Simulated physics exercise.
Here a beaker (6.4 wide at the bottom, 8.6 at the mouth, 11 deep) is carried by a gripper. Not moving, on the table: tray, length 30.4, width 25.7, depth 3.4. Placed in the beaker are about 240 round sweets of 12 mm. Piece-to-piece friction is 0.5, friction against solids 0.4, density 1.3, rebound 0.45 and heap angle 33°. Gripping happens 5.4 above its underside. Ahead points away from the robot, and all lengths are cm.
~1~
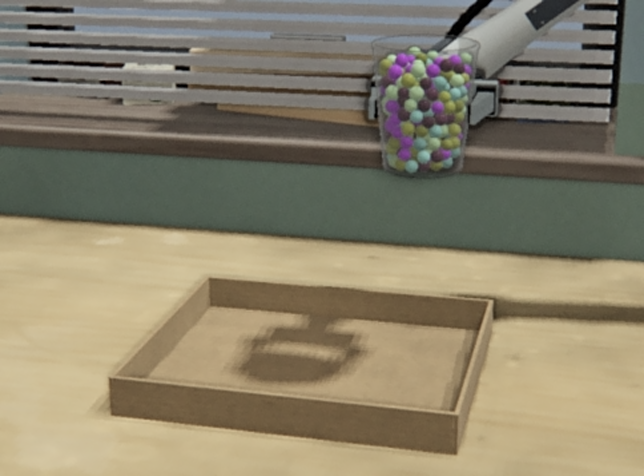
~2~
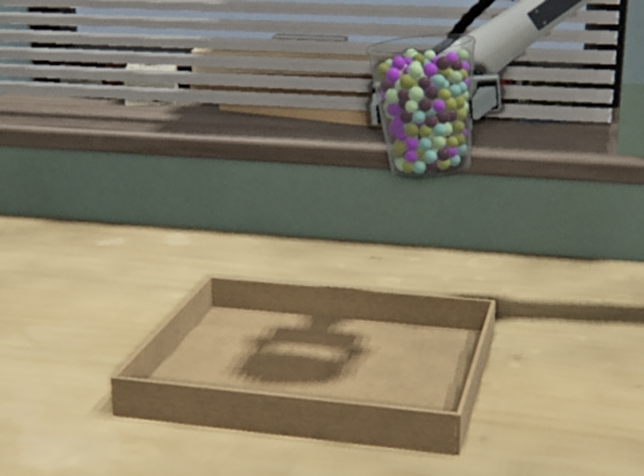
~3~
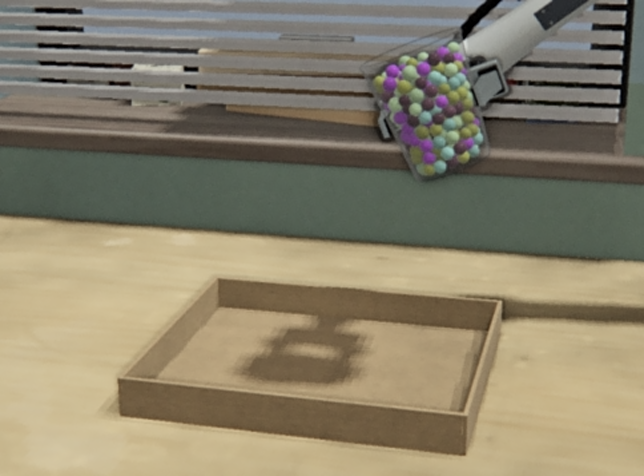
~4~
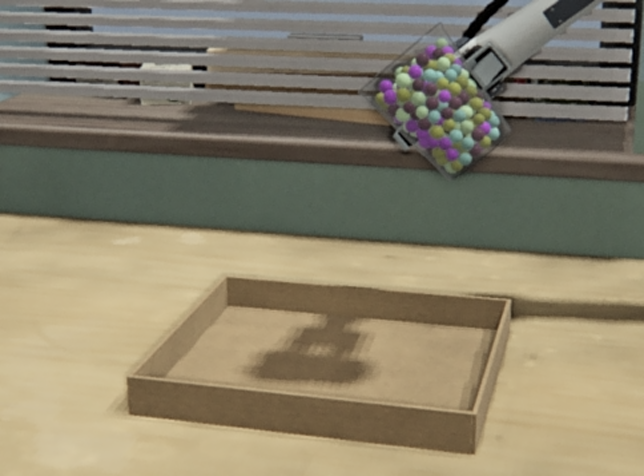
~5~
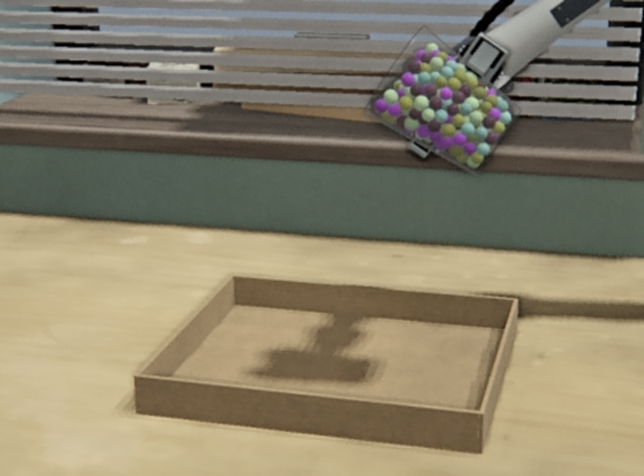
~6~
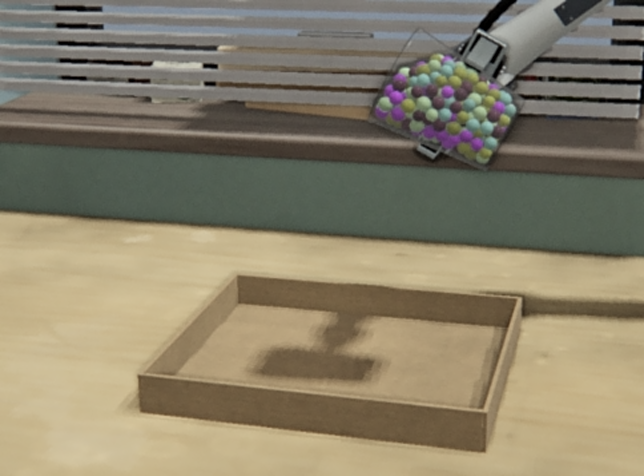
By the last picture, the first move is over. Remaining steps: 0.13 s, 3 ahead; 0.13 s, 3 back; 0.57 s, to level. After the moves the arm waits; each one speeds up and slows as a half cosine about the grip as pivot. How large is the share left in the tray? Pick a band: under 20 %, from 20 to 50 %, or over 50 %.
Under 20 %.
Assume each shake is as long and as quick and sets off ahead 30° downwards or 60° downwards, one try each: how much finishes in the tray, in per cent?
Some 5 and 5 per cent.
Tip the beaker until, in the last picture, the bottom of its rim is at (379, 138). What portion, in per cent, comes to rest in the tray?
Around 35 per cent of it.
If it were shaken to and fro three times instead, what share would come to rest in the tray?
Then about 25 per cent.
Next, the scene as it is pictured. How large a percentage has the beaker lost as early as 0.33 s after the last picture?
Roughly 10 percent is out.
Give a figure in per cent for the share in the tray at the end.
Roughly 10 per cent.
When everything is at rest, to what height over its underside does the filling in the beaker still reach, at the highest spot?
Around 11.0 centimetres above the underside.
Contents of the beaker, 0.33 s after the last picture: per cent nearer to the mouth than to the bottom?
Estimate: Around 50 %.
Then, 0.33 s after the last picture, tilted 61° forward, highest piece 29 above the table; 216 in the beaker, 3 in the tray, 22 in flight or on a rim.
Then, 0.66 s after the last picture, tilted 12° forward, highest piece 31 above the table; 213 in the beaker, 27 in the tray, 1 in flight or on a rim.
Then, 1.03 s after the last picture, level, highest piece 32 above the table; 213 in the beaker, 28 in the tray.
Then, 2.08 s after the last picture, level, highest piece 32 above the table; 213 in the beaker, 28 in the tray.
Final count, 213 in the beaker, 28 in the tray. That is 12 % in the tray.
